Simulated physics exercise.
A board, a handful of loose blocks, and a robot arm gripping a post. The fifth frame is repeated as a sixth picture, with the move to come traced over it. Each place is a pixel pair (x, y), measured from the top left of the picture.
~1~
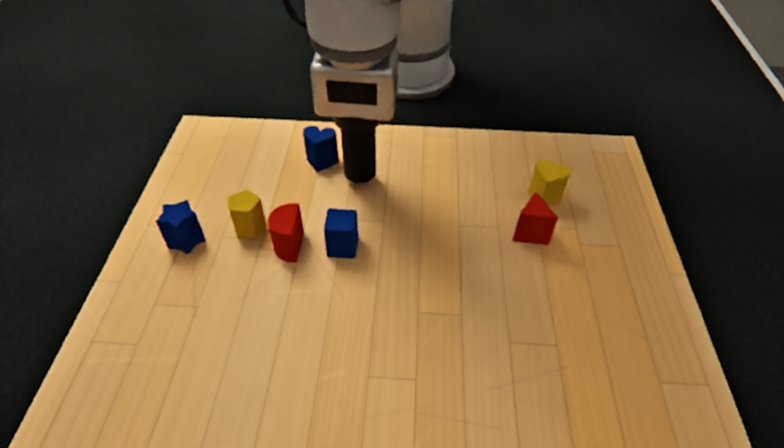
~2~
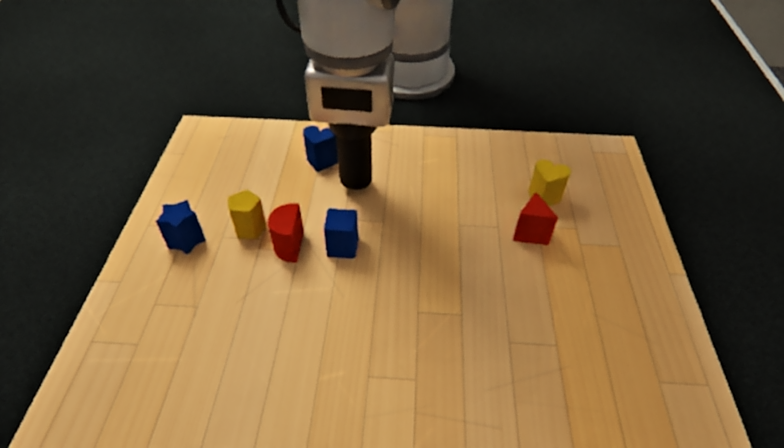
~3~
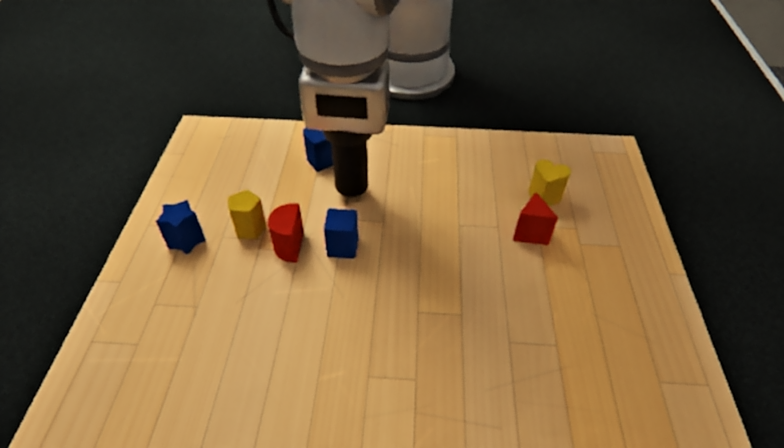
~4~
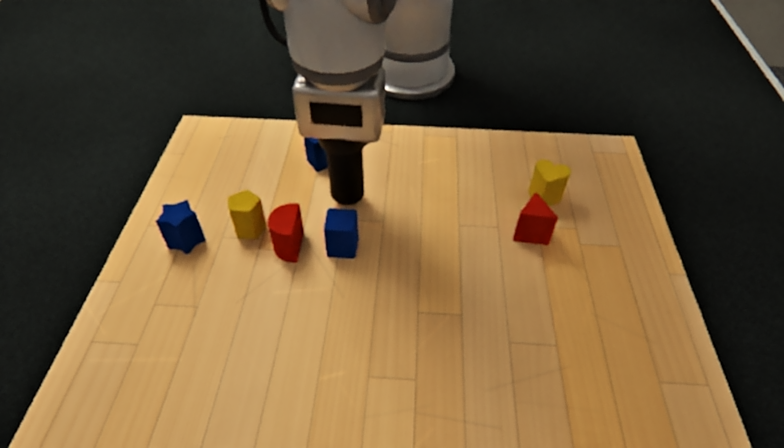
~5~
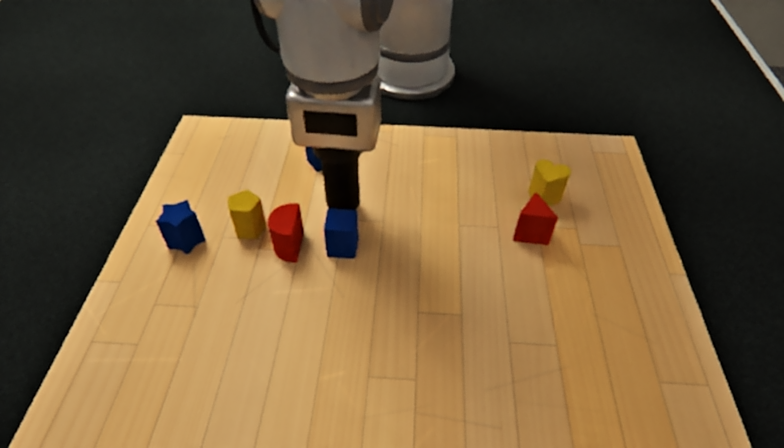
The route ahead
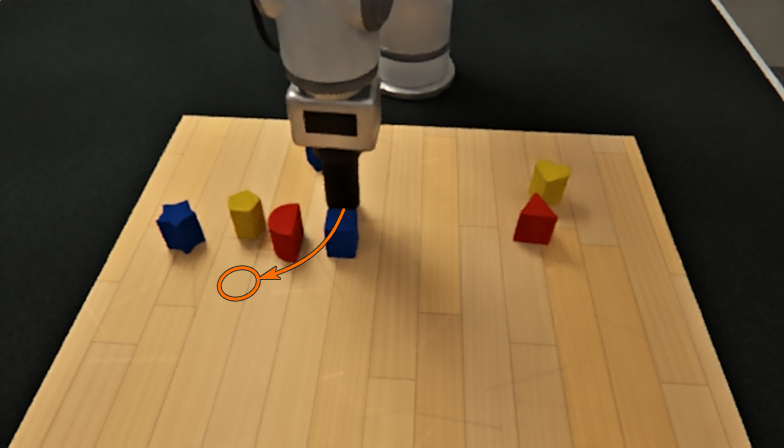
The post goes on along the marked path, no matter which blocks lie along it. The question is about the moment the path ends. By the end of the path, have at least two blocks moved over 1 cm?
I'd say yes.
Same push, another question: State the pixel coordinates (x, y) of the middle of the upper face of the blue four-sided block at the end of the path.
When the path ends, it will be at (340, 239).
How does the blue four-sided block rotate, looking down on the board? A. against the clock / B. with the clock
A (against the clock)
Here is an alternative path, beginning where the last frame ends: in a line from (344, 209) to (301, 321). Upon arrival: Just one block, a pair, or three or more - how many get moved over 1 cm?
1 block.
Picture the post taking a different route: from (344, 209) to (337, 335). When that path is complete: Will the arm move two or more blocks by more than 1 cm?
That would be a no.
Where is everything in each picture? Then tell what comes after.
In the first picture, lower end of the post at (360, 172), tops of blocks, yellow pentagon at (243, 201), red half-round block at (284, 218), blue four-sided block at (340, 219).
In the second picture, post at (356, 179), blocks as before.
In the third picture, post at (352, 186), blocks as before.
In the fourth picture, post at (348, 193), blocks as before.
In the fifth picture, post at (343, 202), yellow pentagon at (243, 201), red half-round block at (284, 218), blue four-sided block at (340, 219).
The drawn path runs from (344, 209) by way of (325, 242) and (288, 269) to (239, 283).
On the path given first. One third of the way, post at (324, 234); blue four-sided block at (339, 237), turned 50° anticlockwise.
Two thirds of the way, post at (286, 261); red half-round block at (269, 221), turned 45° clockwise; blue four-sided block at (340, 239), turned 55° anticlockwise.
At the end, post at (236, 276); yellow pentagon not moved; red half-round block at (267, 221), turned 60° clockwise; blue four-sided block at (340, 239), turned 55° anticlockwise.
